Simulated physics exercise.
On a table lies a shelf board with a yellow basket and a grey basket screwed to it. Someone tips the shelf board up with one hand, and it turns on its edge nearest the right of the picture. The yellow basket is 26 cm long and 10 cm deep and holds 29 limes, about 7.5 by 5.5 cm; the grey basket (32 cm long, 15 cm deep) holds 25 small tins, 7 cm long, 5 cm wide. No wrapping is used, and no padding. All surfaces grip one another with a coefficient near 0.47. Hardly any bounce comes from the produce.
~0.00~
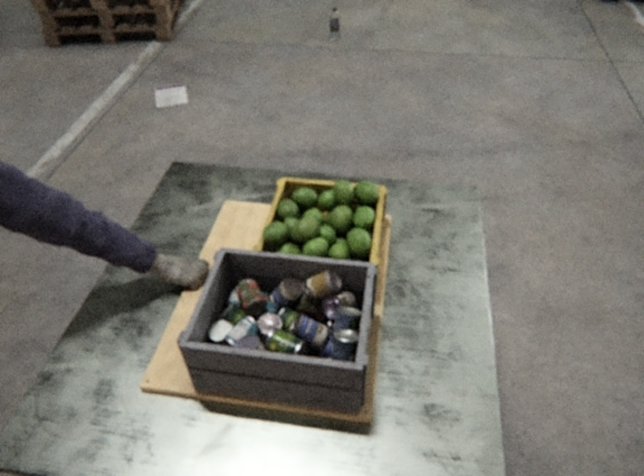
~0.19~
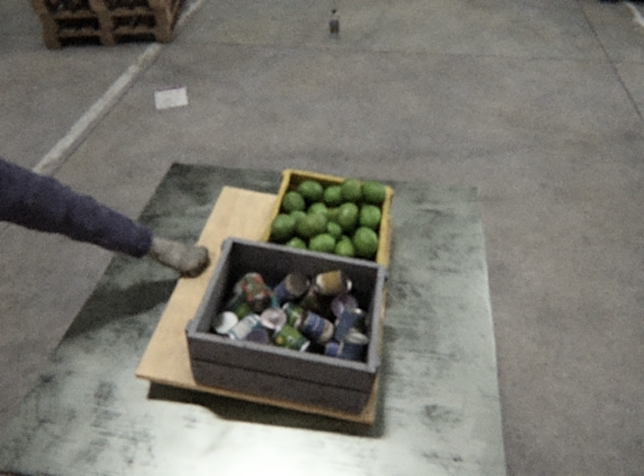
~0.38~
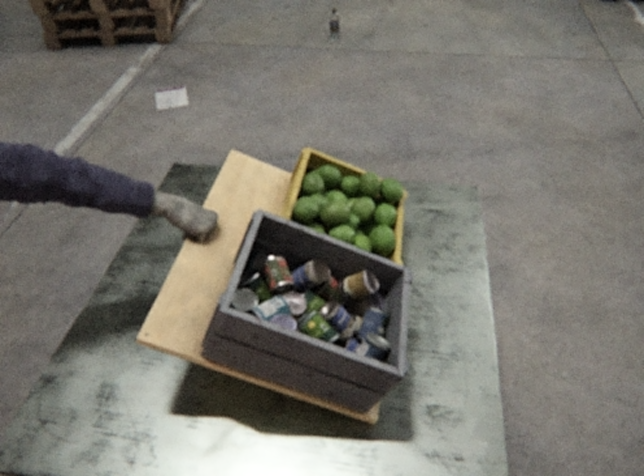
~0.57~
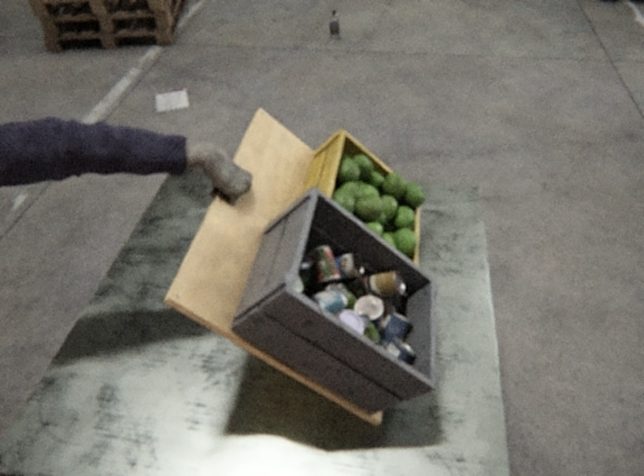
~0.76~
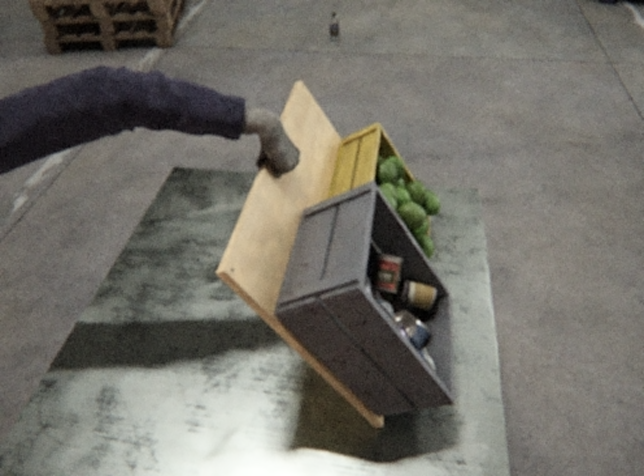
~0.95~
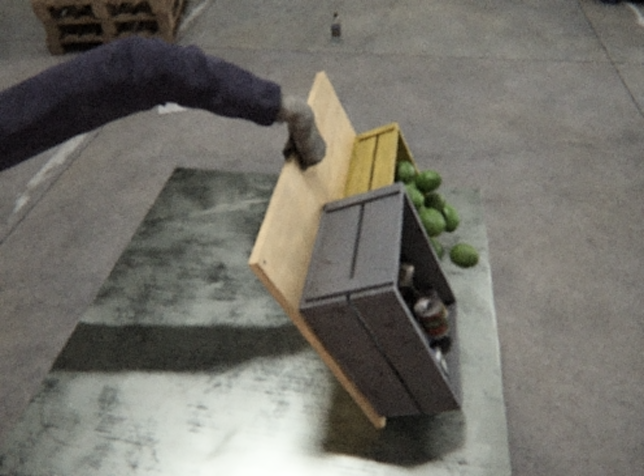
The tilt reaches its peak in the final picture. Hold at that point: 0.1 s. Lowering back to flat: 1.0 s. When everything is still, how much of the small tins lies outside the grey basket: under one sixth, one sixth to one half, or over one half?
Under one sixth.
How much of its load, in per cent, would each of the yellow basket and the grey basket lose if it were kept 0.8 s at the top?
In that case you'd see yellow basket shed 30 percent of its load and grey basket shed 10 percent.
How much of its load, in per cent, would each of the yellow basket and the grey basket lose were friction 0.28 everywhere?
That would cost the yellow basket 40 and the grey basket 10 per cent of the load.
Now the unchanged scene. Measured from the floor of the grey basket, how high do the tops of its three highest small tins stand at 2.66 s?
Height: Roughly 12 cm.
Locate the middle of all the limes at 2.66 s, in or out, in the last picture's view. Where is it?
Centred roughly at (344, 245).
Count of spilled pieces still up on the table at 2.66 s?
Count of pieces: About 2.
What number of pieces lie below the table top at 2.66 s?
Around 6, roughly.
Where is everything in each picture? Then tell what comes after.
In the first picture (places track the rim corner closest to us here, unless another is named), grey basket (355, 366); yellow basket (by its farthest rim corner) (286, 179); tipped 0°; all still inside.
The second picture shows grey basket (368, 368); yellow basket (291, 171); tipped 7°.
The third picture shows grey basket (398, 372); tipped 23°.
The fourth picture shows grey basket (431, 383); tipped 42°.
The fifth picture shows grey basket (452, 397); tipped 58°.
The sixth picture shows grey basket (460, 403); tipped 65°; 1 out, the lowest lime at (448, 219).
After 1.22 s, tilt 60°; the yellow basket is down by 5 of 29 and the grey basket is down by 2 of 25.
After 1.56 s, tilt 32°; the yellow basket is down by 6 of 29 and the grey basket is down by 2 of 25.
After 2.04 s, tilt 0°; the yellow basket is down by 6 of 29 and the grey basket is down by 2 of 25.
Final count (at 2.66 s), the yellow basket is down by 6 of 29 and the grey basket is down by 2 of 25. Asked share, 2 of 25, 8 per cent.
